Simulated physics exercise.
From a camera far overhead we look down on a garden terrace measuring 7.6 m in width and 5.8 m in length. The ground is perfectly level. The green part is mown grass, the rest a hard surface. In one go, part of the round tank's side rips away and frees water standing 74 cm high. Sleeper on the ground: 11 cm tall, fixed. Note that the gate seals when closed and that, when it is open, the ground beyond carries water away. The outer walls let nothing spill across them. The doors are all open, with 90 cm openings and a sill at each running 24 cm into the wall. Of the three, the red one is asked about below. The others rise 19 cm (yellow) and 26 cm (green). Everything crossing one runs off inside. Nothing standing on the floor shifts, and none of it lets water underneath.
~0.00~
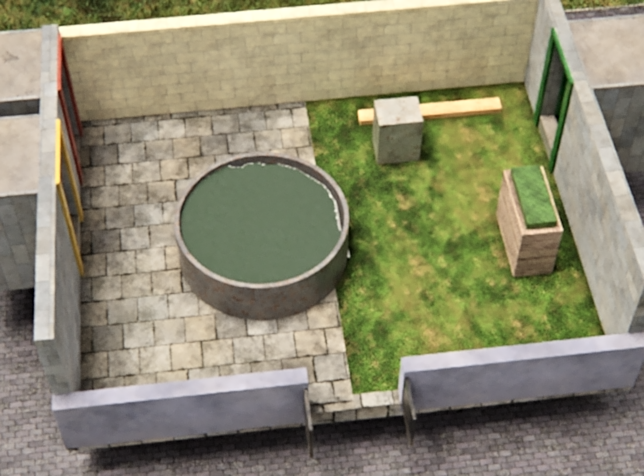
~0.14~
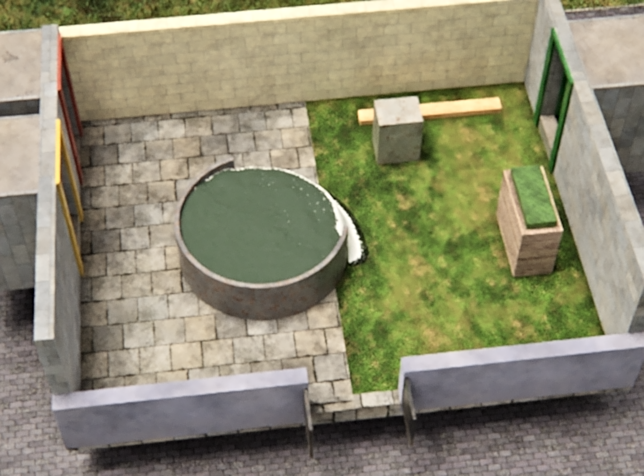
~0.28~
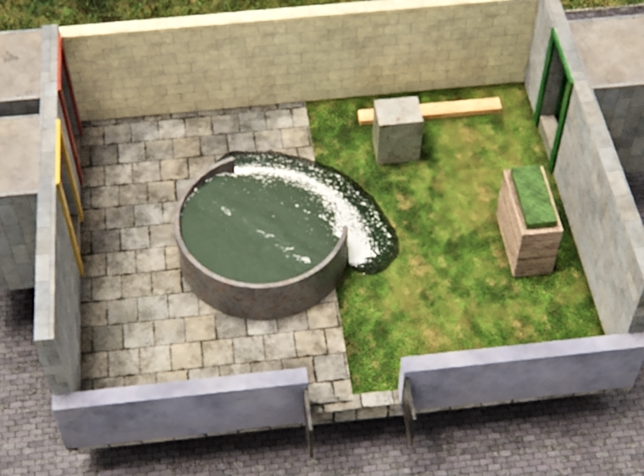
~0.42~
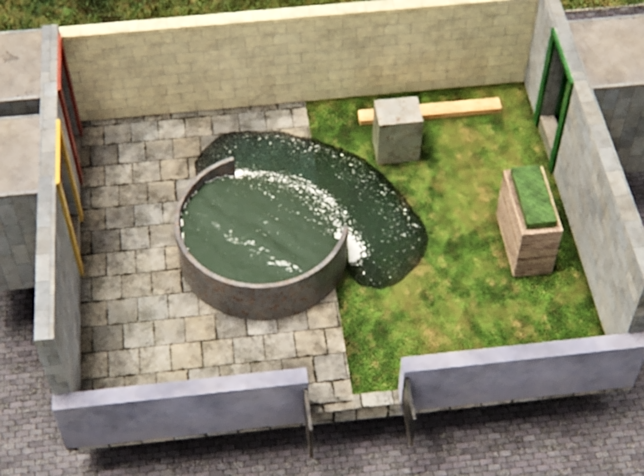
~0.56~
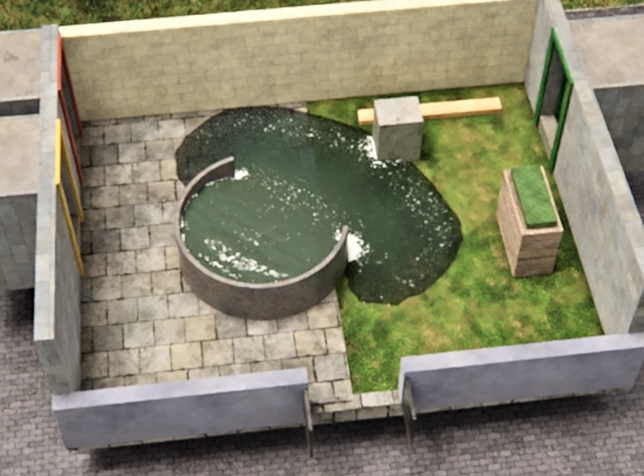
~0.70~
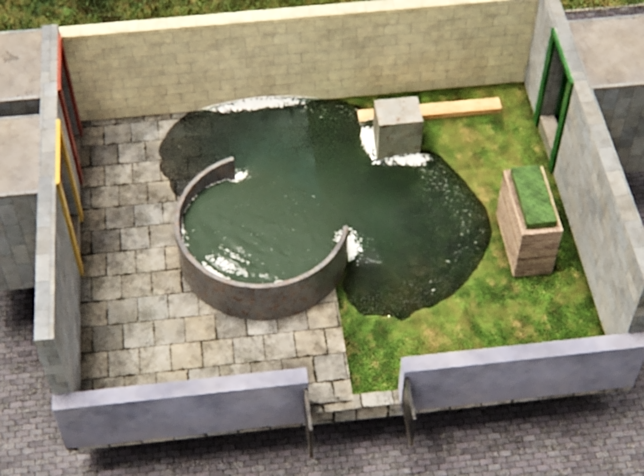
Dark green water bursts from the round tank's far side and spreads across paving and grass.
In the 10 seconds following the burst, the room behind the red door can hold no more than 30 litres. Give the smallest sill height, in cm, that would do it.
I would say 11.5 cm.
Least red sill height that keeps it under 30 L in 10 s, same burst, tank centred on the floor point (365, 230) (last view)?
You'd need some 10.5 cm.
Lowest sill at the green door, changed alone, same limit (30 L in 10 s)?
For green: Close to 20 cm.
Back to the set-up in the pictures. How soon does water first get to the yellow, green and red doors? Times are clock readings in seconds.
Yellow at 3.0 s, green at 1.6 s, red at 2.0 s.
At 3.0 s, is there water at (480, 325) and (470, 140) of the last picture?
Taking them as asked: Awash, then awash.
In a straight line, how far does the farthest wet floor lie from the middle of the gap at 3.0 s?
Roughly 4.4 metres.
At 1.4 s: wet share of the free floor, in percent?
About 40 per cent.
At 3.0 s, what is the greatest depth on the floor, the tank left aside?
About 40 cm.
After 1.4 s water covers 40 % of the floor, deepest (41 cm) near (336, 99); it has not reached the red door.
After 3.0 s water covers 60 % of the floor, deepest (40 cm) near (512, 84); 12 cm at the red door, 10 litres in over its 7 cm sill.
After 10.0 s water covers 100 % of the floor, deepest (14 cm) near (107, 355); 10 cm at the red door, 125 litres in over its 7 cm sill.
At the red door as built, the water arrived by 2.1 s and peaked near 18 cm at 3.8 s.
With a sill of 9.5 cm, 61 litres would have come in within the 10 s; with 12.5 cm, 20 litres. So under 30 litres takes about 11.5 cm.
